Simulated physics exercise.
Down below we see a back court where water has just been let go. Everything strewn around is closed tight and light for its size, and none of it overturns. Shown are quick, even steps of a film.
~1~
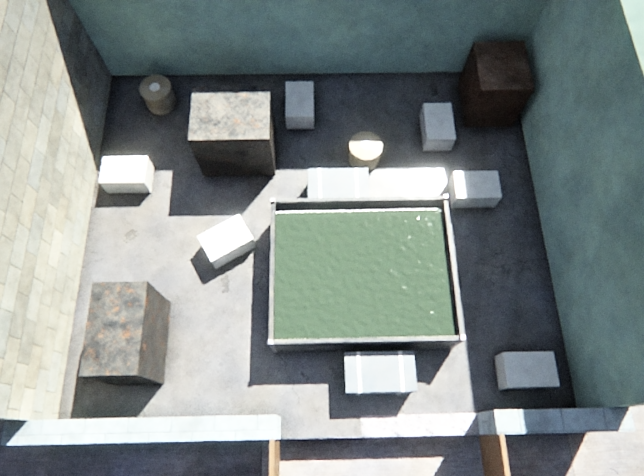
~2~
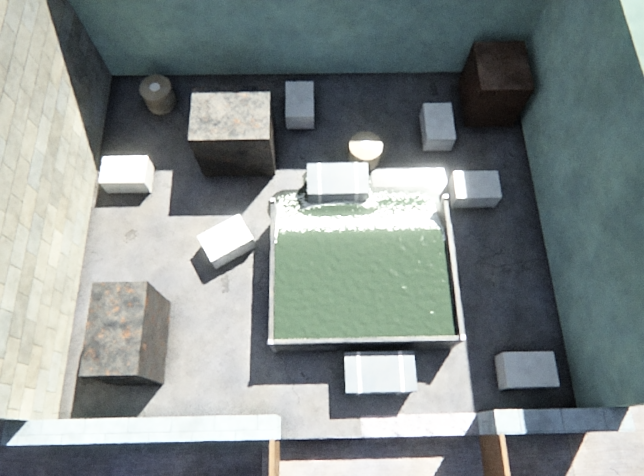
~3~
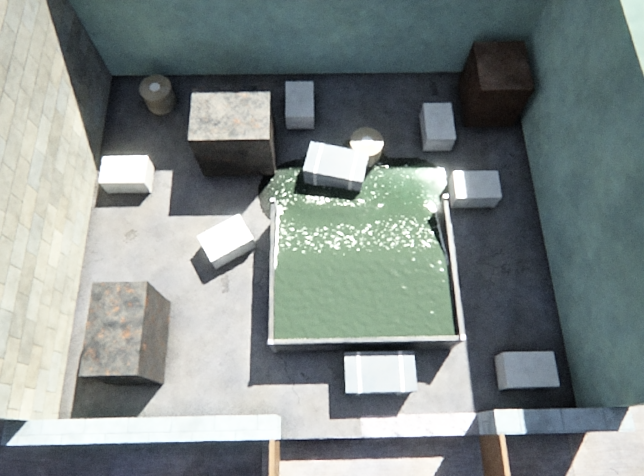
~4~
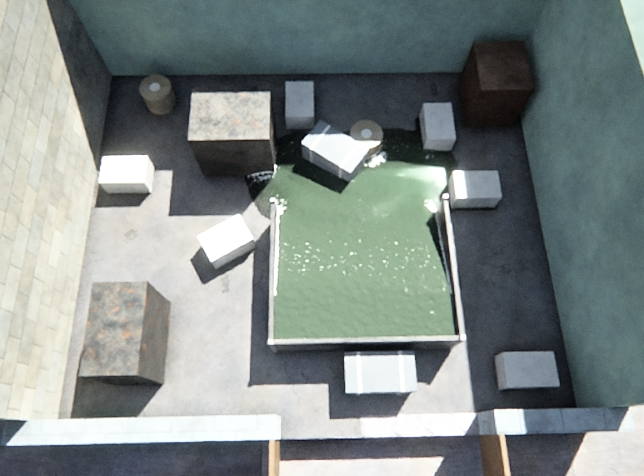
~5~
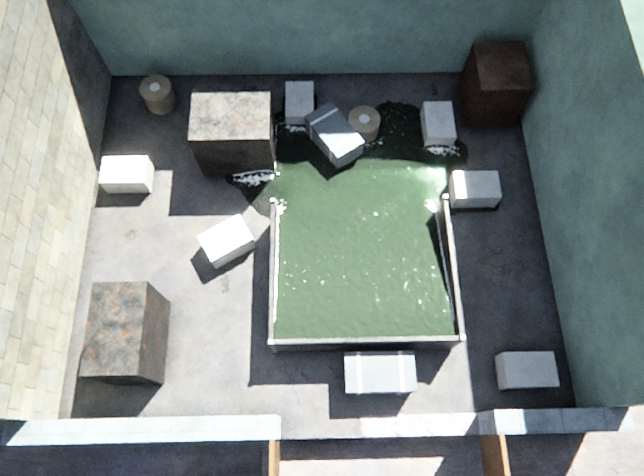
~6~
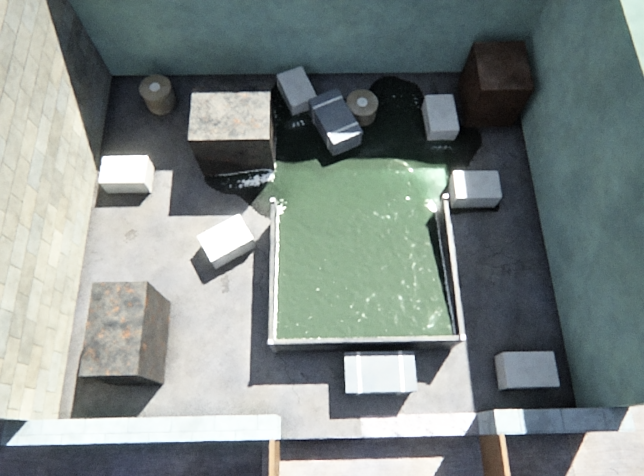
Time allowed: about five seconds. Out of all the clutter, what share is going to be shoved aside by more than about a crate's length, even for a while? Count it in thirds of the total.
The part that gets shoved well aside reaches two thirds.
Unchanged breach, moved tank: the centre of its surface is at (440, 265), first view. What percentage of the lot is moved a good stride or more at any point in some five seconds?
It should come out close to 80 %.
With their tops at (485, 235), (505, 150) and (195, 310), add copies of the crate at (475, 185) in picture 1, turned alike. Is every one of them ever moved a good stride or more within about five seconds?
First driven off; second driven off; third falls short.
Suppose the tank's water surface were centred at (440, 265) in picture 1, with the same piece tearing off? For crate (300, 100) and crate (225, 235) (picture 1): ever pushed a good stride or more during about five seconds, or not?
First: Covered that distance. Second: Stayed short.
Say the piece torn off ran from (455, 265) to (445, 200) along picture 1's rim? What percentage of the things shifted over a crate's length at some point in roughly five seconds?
Near 60 in a hundred.
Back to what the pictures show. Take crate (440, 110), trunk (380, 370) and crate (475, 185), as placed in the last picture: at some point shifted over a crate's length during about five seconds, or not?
Here's how it goes one after another: Traveled a good way, remained close and traveled a good way.
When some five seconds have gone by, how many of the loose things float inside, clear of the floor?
It adds up to 7.
A moment on, 3 of 10 are well off their spots; 2 afloat.
Next, 4 of 10 are well off their spots; 4 afloat.
Later, 4 of 10 are well off their spots; 5 afloat.
In the end, 8 of 10 are well off their spots, and 8 have been at some point; 7 afloat.
